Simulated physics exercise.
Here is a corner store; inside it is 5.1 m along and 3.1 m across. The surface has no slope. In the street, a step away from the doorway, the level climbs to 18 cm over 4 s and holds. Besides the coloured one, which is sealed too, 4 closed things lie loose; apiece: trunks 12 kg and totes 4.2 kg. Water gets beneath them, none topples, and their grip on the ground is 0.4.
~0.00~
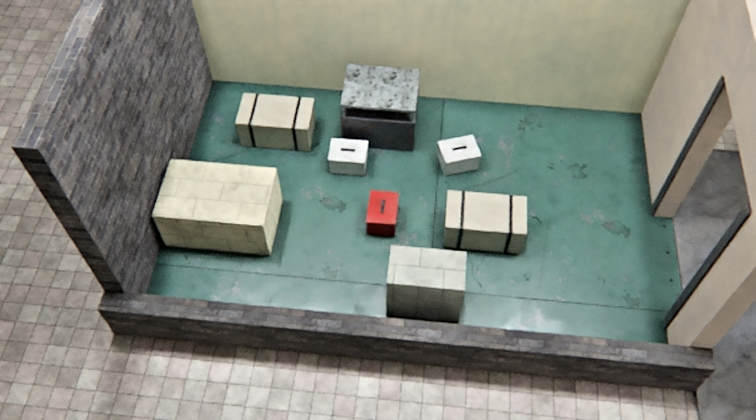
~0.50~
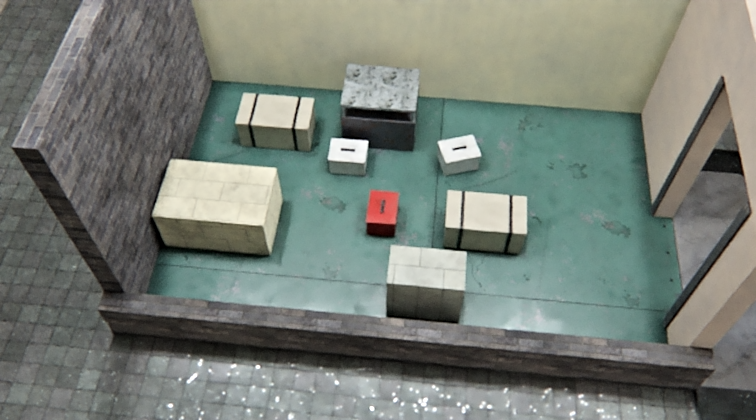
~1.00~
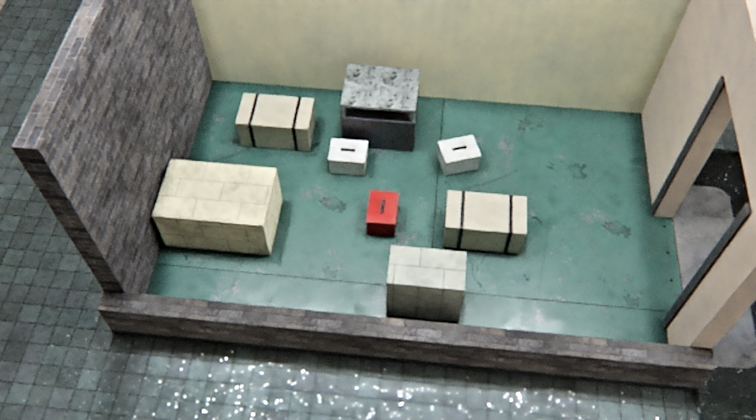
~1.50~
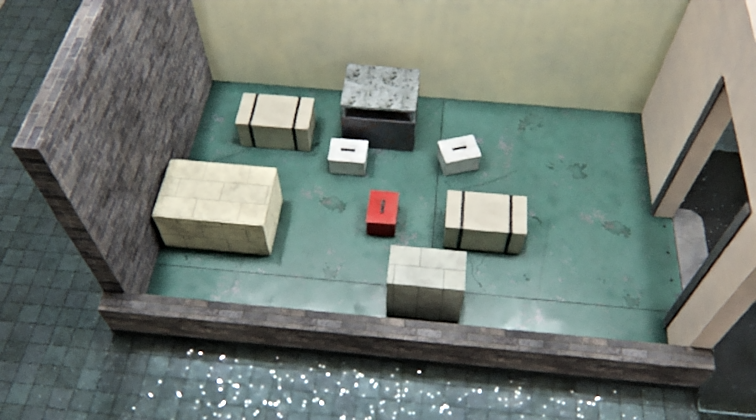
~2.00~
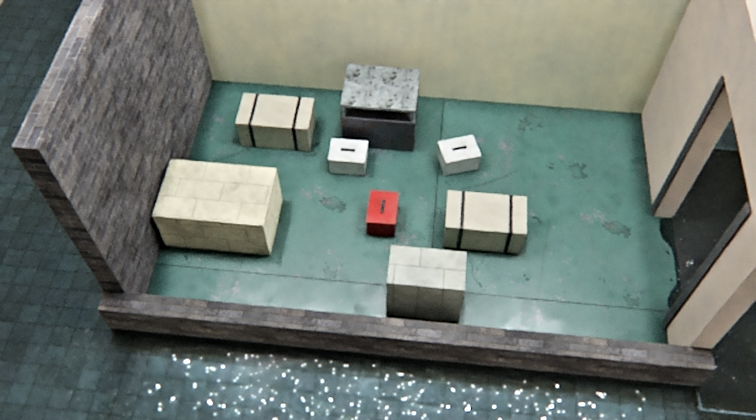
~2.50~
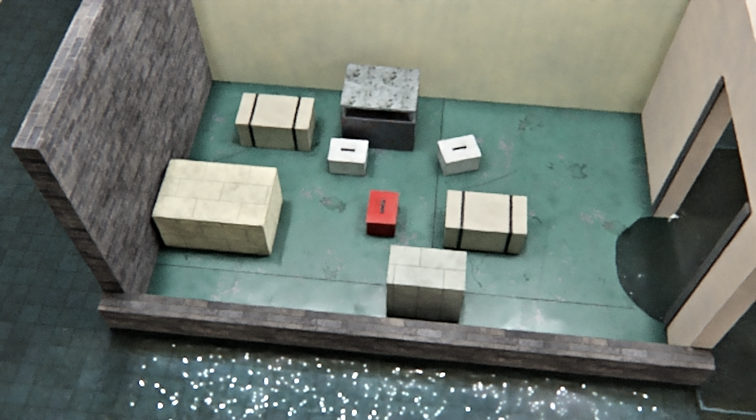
In a corner store, boxes stay still as water rises outside and enters the doorway.
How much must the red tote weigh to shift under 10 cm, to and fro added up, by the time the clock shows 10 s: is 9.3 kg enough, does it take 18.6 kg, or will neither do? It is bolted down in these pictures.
Verdict: Only the larger load is enough.
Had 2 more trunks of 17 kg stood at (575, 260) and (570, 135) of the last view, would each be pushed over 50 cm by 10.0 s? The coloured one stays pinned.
In turn: Past it, less.
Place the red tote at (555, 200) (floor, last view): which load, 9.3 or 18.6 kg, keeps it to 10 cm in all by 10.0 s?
It takes the larger.
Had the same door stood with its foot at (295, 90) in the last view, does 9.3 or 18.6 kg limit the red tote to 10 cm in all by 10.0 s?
In that case only the higher weight holds it.
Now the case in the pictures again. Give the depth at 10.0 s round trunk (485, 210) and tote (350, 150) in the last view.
Roughly 6 and 7 cm.
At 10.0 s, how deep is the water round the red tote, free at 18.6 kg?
About 7 cm.
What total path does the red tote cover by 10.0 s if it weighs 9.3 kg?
Some 80 cm in all.
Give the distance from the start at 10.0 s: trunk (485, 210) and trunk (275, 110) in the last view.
In turn: 150 cm, 5 cm.
After 3.5 s the red tote would be 0 cm from its start with 9.3 kg and 0 cm from its start with 18.6 kg; 0 cm of water round it then.
After 4.5 s the red tote would be 0 cm from its start with 9.3 kg and 0 cm from its start with 18.6 kg; 0 cm of water round it then.
After 7.0 s the red tote would be 9 cm from its start with 9.3 kg and 1 cm from its start with 18.6 kg; 4 cm of water round it then.
After 10.0 s the red tote would be 79 cm from its start with 9.3 kg and 1 cm from its start with 18.6 kg; 7 cm of water round it then.
